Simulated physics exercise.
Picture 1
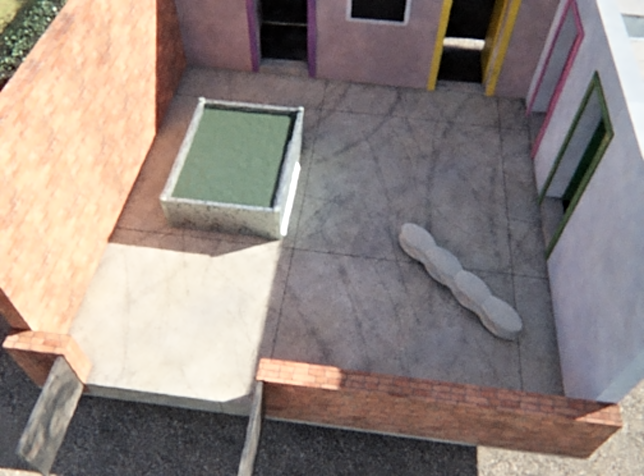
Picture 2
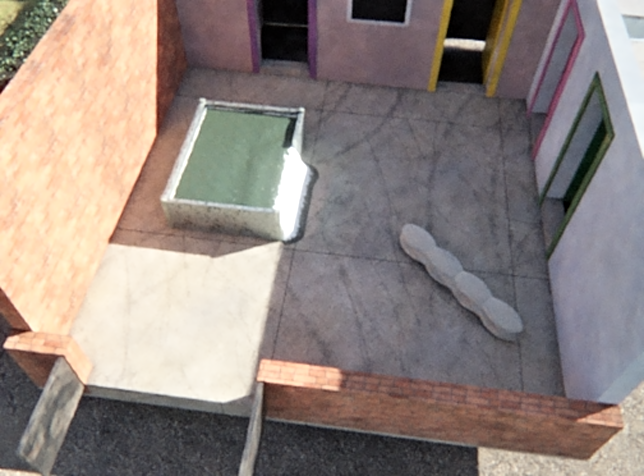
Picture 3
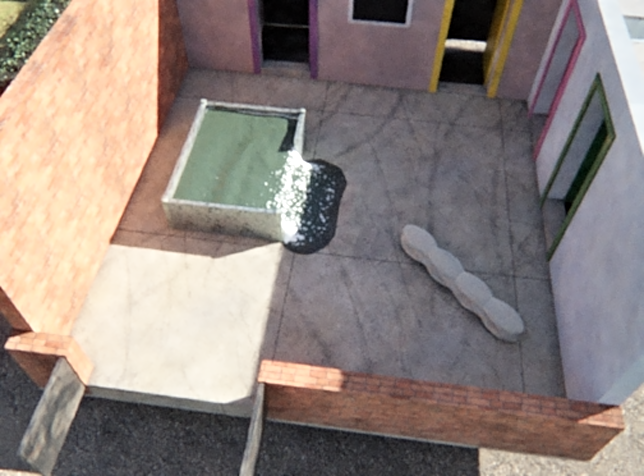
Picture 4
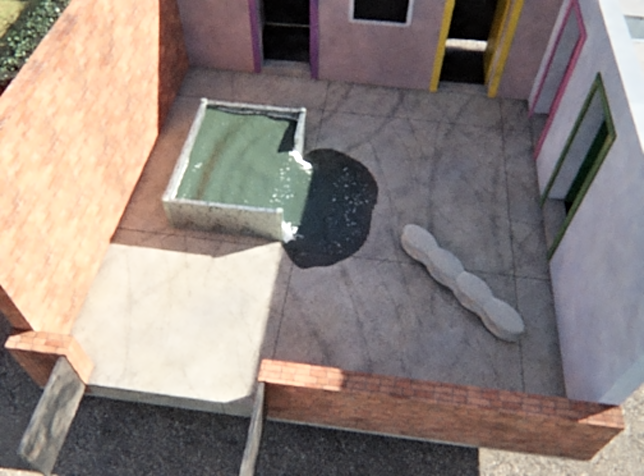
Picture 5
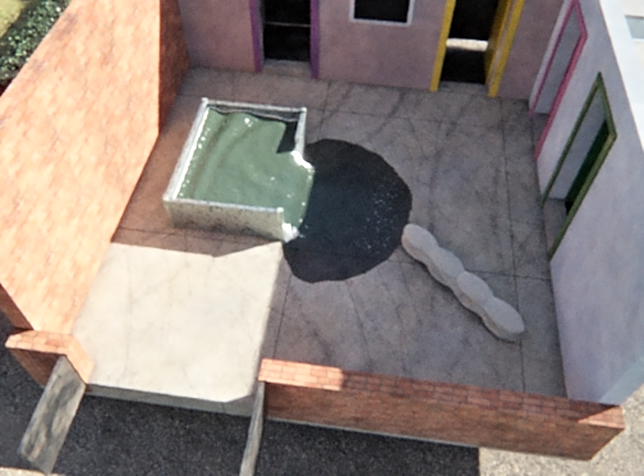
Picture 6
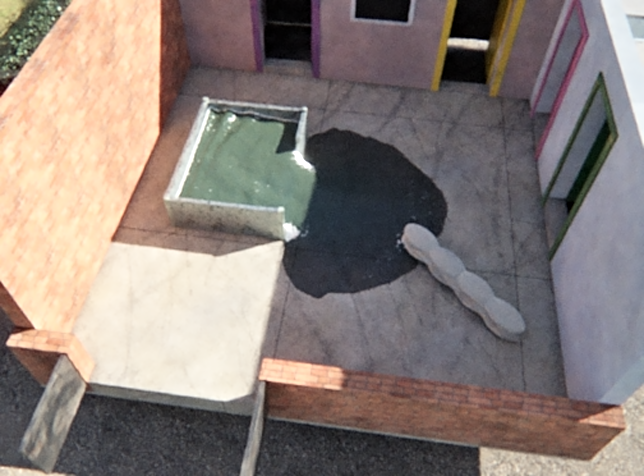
Water burst through the right side of a square tank in a walled courtyard, then spread rightward across the paving in a widening dark pool that reached the near end of a pale, lumpy bench.
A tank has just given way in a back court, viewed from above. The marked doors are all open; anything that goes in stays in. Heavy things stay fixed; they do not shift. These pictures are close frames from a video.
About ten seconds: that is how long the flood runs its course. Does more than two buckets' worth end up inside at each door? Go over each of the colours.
Result: The pink door doesn't overshoot the mark there; the purple door doesn't overshoot the mark there; the green door doesn't overshoot the mark there; the yellow door overshoots the mark there.
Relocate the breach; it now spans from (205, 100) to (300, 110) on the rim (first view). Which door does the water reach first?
Answer - the purple one.
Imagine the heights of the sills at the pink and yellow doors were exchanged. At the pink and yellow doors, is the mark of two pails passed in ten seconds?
Then: Pink passes that mark; yellow takes less.
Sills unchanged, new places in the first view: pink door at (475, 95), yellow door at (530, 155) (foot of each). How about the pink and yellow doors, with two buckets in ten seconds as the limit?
Well, the pink door falls below the limit, but the yellow door overflows.
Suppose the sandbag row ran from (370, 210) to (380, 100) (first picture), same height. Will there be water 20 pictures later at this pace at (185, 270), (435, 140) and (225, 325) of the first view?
Those spots come out untouched, untouched and untouched, respectively.
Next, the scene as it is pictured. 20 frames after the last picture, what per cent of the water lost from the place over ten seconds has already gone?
My figure is about 5 in a hundred.
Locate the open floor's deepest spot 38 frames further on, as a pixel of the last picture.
It should be roughly at (522, 176).
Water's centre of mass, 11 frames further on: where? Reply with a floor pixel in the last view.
Estimate: (356, 212).
A moment on, water covers 30 % of the floor; the pink door not reached, the purple door not reached, the green door wet at the sill, nothing in, the yellow door not reached.
Next, water covers 40 % of the floor; the pink door wet at the sill, nothing in, the purple door not reached, the green door wet at the sill, nothing in, the yellow door not reached.
Then, water covers 45 % of the floor; the pink door wet at the sill, nothing in, the purple door not reached, the green door under two buckets in, the yellow door under two buckets in.
Later, water covers 70 % of the floor; the pink door wet at the sill, nothing in, the purple door wet at the sill, nothing in, the green door under two buckets in, the yellow door over two buckets in.
In the end, water covers 95 % of the floor; the pink door wet at the sill, nothing in, the purple door wet at the sill, nothing in, the green door under two buckets in, the yellow door far over two buckets in.
